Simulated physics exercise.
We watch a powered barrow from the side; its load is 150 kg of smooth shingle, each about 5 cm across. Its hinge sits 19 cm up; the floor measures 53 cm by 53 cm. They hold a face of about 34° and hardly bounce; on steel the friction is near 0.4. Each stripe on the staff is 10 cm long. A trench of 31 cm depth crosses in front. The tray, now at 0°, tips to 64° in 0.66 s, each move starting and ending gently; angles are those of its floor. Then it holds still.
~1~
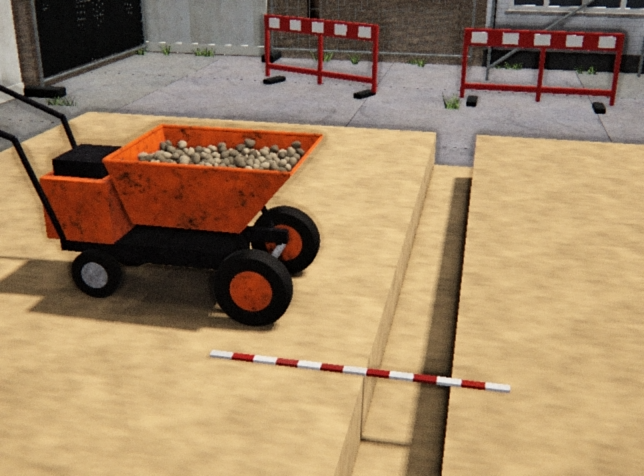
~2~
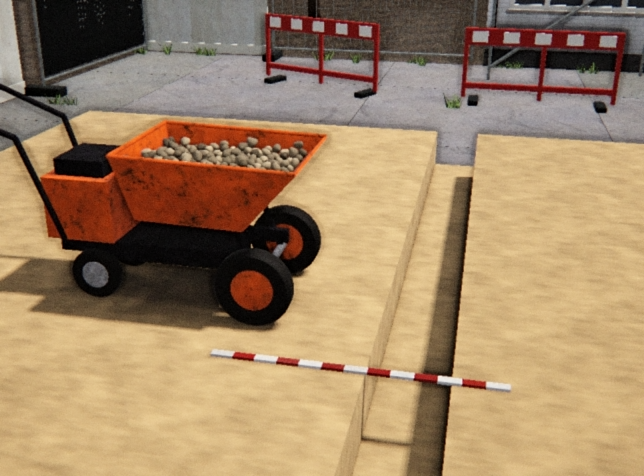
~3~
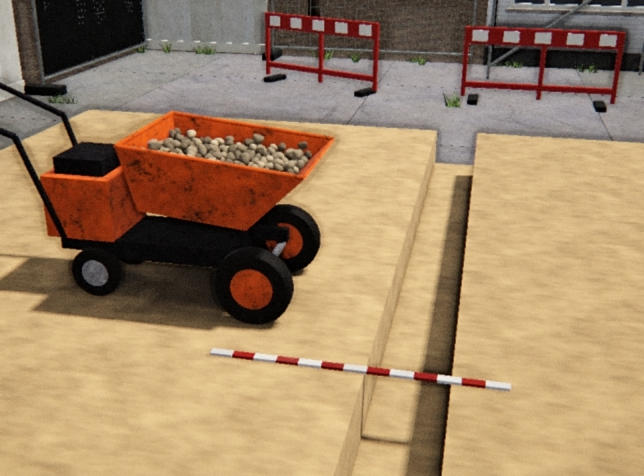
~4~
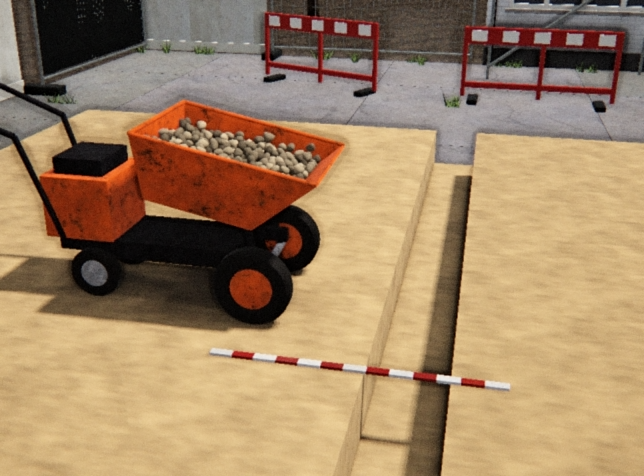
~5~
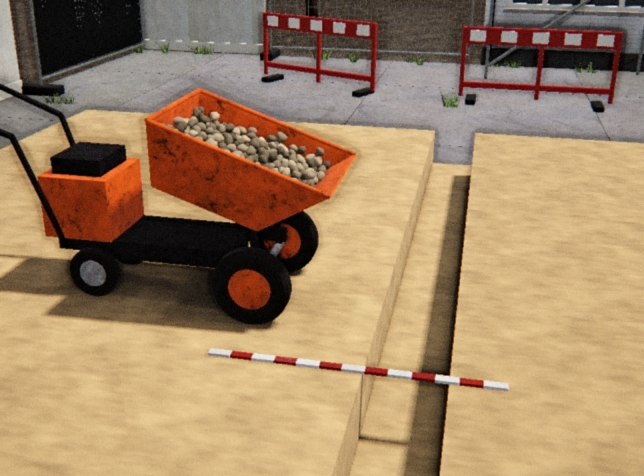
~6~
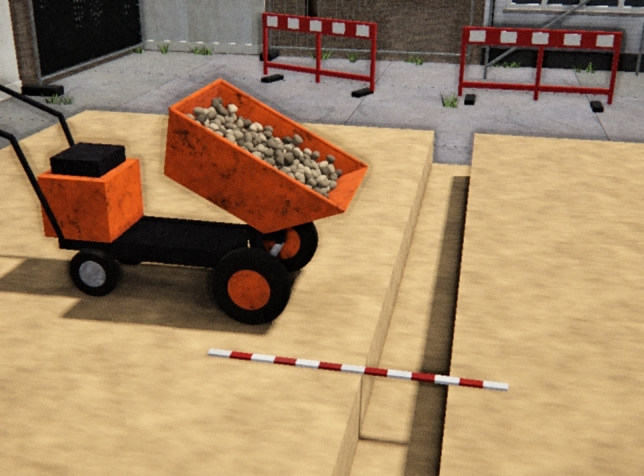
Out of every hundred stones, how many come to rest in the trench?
About 65 per cent.
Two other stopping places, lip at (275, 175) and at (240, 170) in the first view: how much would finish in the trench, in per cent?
About 80 and 90 per cent.
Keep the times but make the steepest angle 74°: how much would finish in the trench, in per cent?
It would be near 70 per cent.
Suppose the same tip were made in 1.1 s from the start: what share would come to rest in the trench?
Then about 80 per cent.
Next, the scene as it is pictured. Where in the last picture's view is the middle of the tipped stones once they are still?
Near (439, 345).
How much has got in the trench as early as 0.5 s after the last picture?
About 20 per cent by then.
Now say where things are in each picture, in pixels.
In the first frame, the tray is at 0°, its lip at (291, 174); the top of the load is at (235, 152).
In the second frame, lip at (295, 175), floor tilted 1°, highest stones at (234, 150).
In the third frame, the tray is at 6°, its lip at (304, 178); the top of the load is at (178, 140).
In the fourth frame, lip at (316, 186), floor tilted 12°, highest stones at (188, 131).
In the fifth frame, the tray is at 19°, its lip at (330, 197); the top of the load is at (197, 120).
In the sixth frame, lip at (344, 211), floor tilted 28°, highest stones at (213, 110).
Then, 0.2 s after the last picture the floor is at 55°, 100 % in the tray; the foremost stones are at (366, 233).
Then, 0.5 s after the last picture the floor is at 64°, 79 % in the tray, 21 % in the trench; the foremost stones are at (454, 310).
Then, 0.8 s after the last picture the floor is at 64°, 26 % in the tray, 40 % in the trench, 34 % past the trench; the foremost stones are at (613, 325).
Then, 2.8 s after the last picture the floor is at 64°, 0 % in the tray, 65 % in the trench, 35 % past the trench; the foremost stones are past the picture's edge.
